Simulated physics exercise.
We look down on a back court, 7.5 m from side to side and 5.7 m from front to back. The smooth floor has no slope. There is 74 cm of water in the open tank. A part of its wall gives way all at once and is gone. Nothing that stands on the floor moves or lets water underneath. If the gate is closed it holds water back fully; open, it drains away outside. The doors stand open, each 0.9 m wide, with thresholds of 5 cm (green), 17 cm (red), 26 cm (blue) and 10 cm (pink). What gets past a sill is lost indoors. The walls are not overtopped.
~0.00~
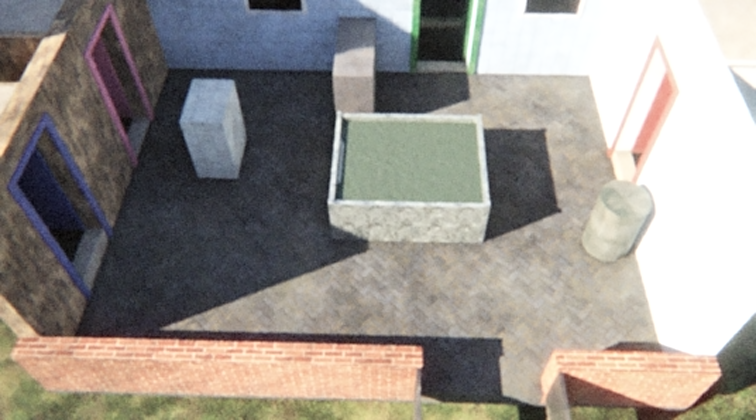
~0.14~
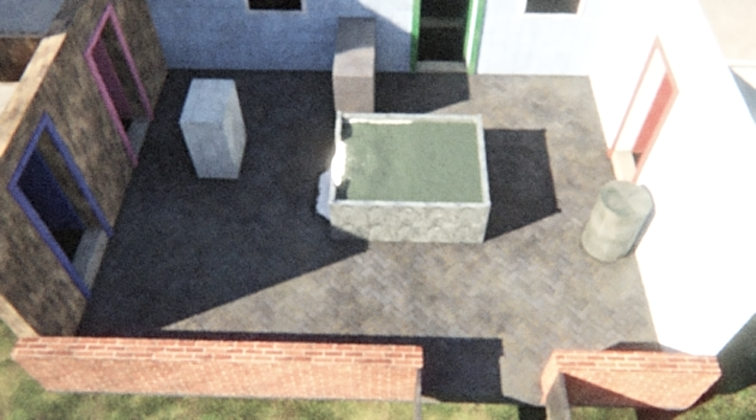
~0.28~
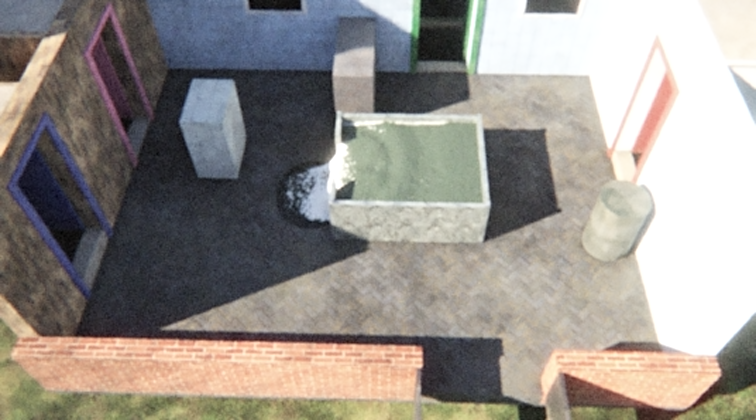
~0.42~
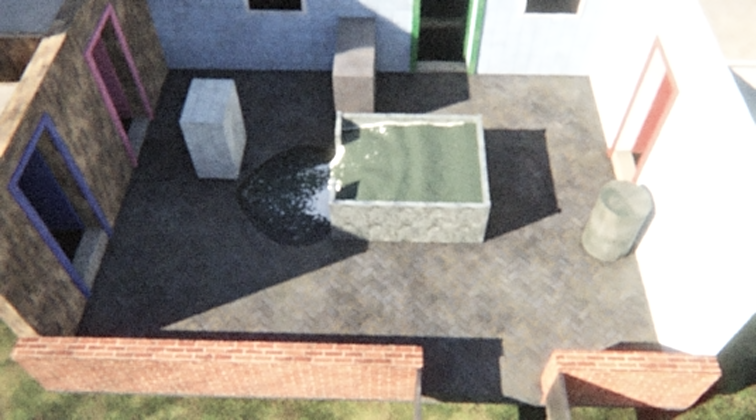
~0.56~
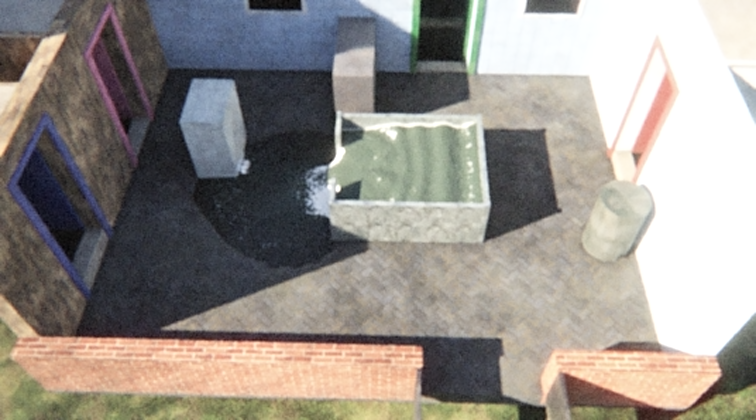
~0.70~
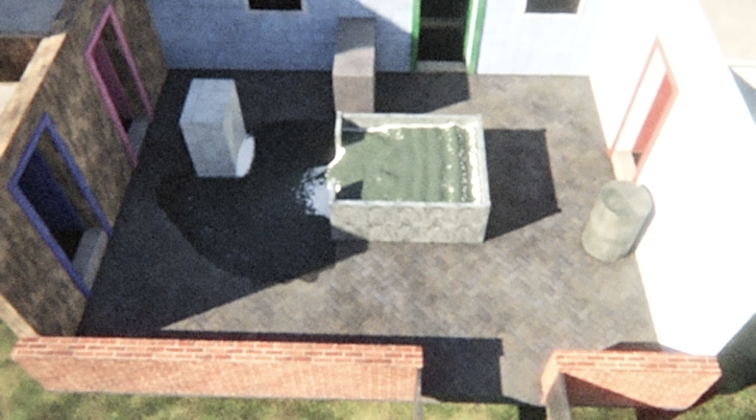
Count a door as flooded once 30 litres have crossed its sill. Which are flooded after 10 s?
Door by door: At the green door it stays under the limit; at the red door it does not reach the limit; at the blue door it stays under the limit; at the pink door it does not reach the limit.
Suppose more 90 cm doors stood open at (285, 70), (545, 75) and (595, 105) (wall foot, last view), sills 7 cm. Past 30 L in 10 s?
In turn: Over, not over, under.
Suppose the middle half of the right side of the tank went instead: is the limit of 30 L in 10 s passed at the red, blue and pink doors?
Against that limit: Red over, blue under, pink under.
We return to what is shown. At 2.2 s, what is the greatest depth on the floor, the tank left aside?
Roughly 36 cm.
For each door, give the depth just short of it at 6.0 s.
Depths in cm: Green 0, red 0, blue 12, pink 8.
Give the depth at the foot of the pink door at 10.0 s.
Some 9.5 cm.
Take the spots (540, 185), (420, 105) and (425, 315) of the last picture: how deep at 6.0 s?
About 0, 0 and 3 cm.
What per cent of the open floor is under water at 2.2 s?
Near 35 per cent is wet.
After 1.4 s water covers 25 % of the floor and is deepest (39 cm) near (329, 191); green door not reached, red door not reached, blue door 18 cm at the sill, 0 L in, pink door 3 cm at the sill, 0 L in.
After 2.2 s water covers 35 % of the floor and is deepest (36 cm) near (66, 364); green door not reached, red door not reached, blue door 24 cm at the sill, 0 L in, pink door 7 cm at the sill, 0 L in.
After 3.5 s water covers 40 % of the floor and is deepest (26 cm) near (66, 364); green door not reached, red door not reached, blue door 15 cm at the sill, 0 L in, pink door 6 cm at the sill, 0 L in.
After 6.0 s water covers 65 % of the floor and is deepest (18 cm) near (337, 116); green door not reached, red door not reached, blue door 12 cm at the sill, 0 L in, pink door 8 cm at the sill, 2 L in.
After 10.0 s water covers 85 % of the floor and is deepest (13 cm) near (66, 364); green door not reached, red door 3 cm at the sill, 0 L in, blue door 11 cm at the sill, 0 L in, pink door 9 cm at the sill, 5 L in.
